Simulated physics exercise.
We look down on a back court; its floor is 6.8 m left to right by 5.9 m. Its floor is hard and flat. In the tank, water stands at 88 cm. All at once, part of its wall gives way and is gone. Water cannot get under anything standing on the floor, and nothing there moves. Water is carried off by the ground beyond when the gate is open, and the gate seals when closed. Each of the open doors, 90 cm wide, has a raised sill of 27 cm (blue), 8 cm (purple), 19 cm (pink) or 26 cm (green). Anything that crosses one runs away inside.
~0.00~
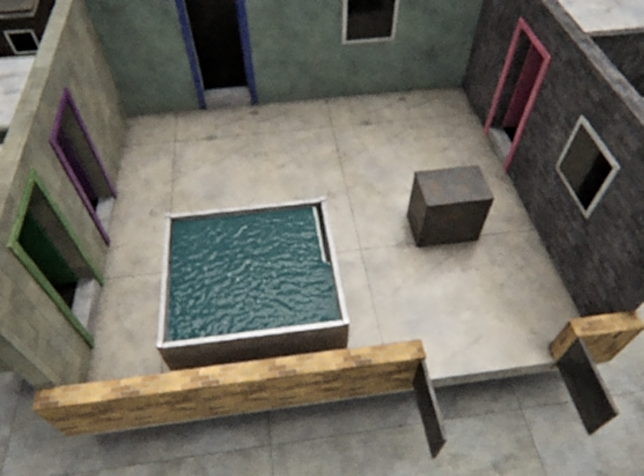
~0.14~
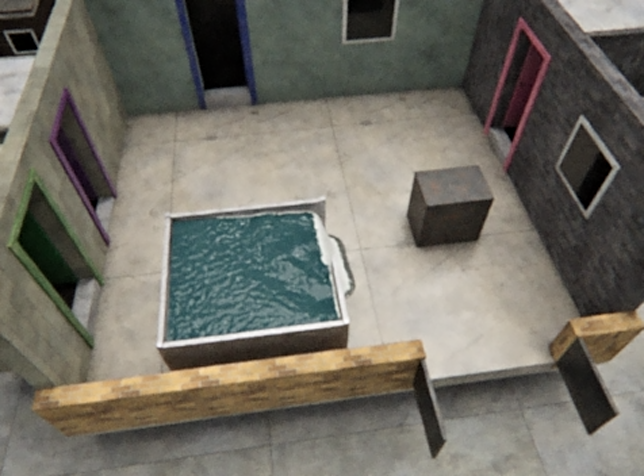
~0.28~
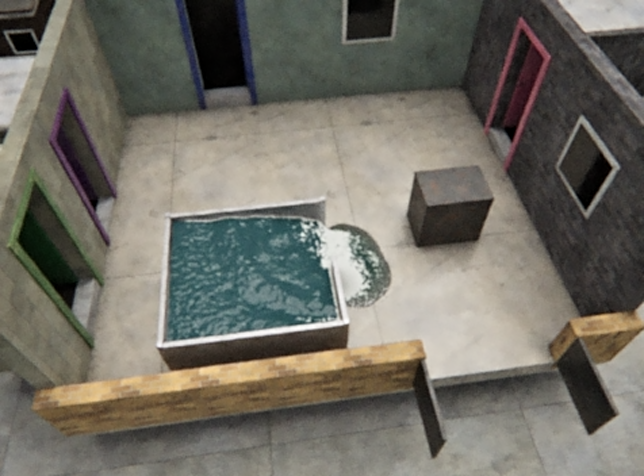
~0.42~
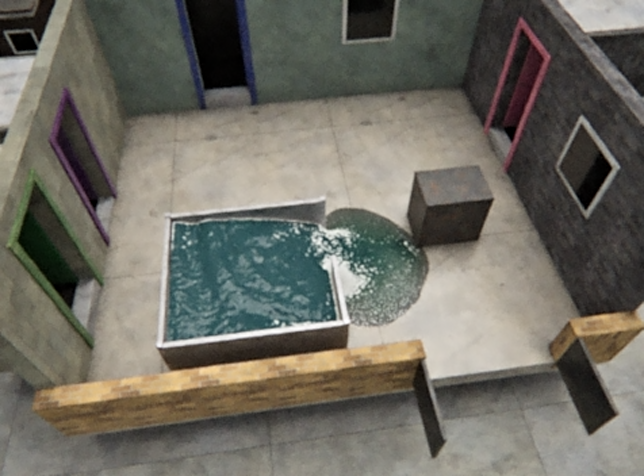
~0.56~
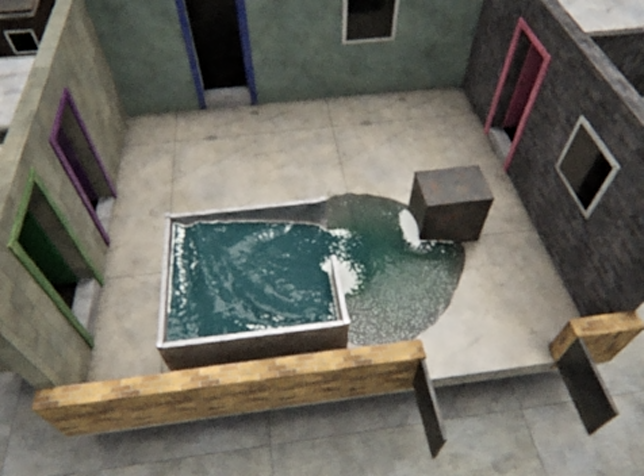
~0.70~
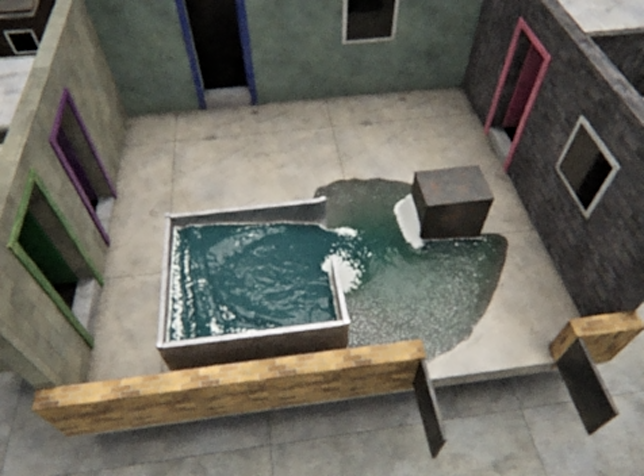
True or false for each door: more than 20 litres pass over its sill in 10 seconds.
Per door: The blue door: False; the purple door: False; the pink door: False; the green door: False.
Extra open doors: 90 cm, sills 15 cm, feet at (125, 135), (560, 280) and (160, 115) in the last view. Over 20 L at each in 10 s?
In turn: Below, over, below.
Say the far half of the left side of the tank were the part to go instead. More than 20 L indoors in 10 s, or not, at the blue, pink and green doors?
In that case, blue door: Less than that, pink door: Less than that, green door: More than that.
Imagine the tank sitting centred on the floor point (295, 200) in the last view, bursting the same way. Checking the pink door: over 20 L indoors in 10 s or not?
After that, the pink door ends up outside the limit.
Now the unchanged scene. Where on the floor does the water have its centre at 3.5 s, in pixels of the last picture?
About (359, 241).
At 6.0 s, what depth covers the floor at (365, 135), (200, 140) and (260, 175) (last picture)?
Reading - approx. 12 / 4 / 3 cm.
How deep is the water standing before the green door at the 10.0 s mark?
Depth: Approx. 4.5 cm.
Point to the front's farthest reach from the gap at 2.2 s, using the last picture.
Roughly at pixel (456, 90).
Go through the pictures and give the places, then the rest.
The first frame shows still water, 88 cm deep, in the tank at (251, 268).
In the second frame, the front is at a hidden place, 0.6 m from the gap at (326, 256); 0.2 m2 of floor is under water; 88 cm left at the back of the tank.
In the third frame, water pours out at (326, 256) and has run 0.9 m, to (385, 279); typically 12 cm deep outside, 88 cm at the tank's back.
In the fourth frame, water pours out at (326, 258) and has run 1.5 m, to (423, 261); typically 9 cm deep outside, 87 cm at the tank's back.
In the fifth frame, the front is at (456, 244), 2.1 m from the gap at (326, 257); 3.8 m2 of floor is under water; 81 cm left at the back of the tank.
In the sixth frame, the front is at (500, 239), 2.8 m from the gap at (326, 257); 5.7 m2 of floor is under water; 74 cm left at the back of the tank.
After 1.4 s water covers 30 % of the floor and is deepest (54 cm) near (406, 244); blue door not reached, purple door not reached, pink door 0 cm at the sill, 0 L in, green door not reached.
After 2.2 s water covers 45 % of the floor and is deepest (46 cm) near (581, 341); blue door not reached, purple door not reached, pink door 10 cm at the sill, 0 L in, green door not reached.
After 3.5 s water covers 50 % of the floor and is deepest (30 cm) near (406, 244); blue door 2 cm at the sill, 0 L in, purple door not reached, pink door 6 cm at the sill, 0 L in, green door not reached.
After 6.0 s water covers 65 % of the floor and is deepest (18 cm) near (406, 244); blue door 7 cm at the sill, 0 L in, purple door not reached, pink door 15 cm at the sill, 0 L in, green door not reached.
After 10.0 s water covers 90 % of the floor and is deepest (12 cm) near (183, 120); blue door 6 cm at the sill, 0 L in, purple door 9 cm at the sill, 0 L in, pink door 10 cm at the sill, 0 L in, green door 4 cm at the sill, 0 L in.
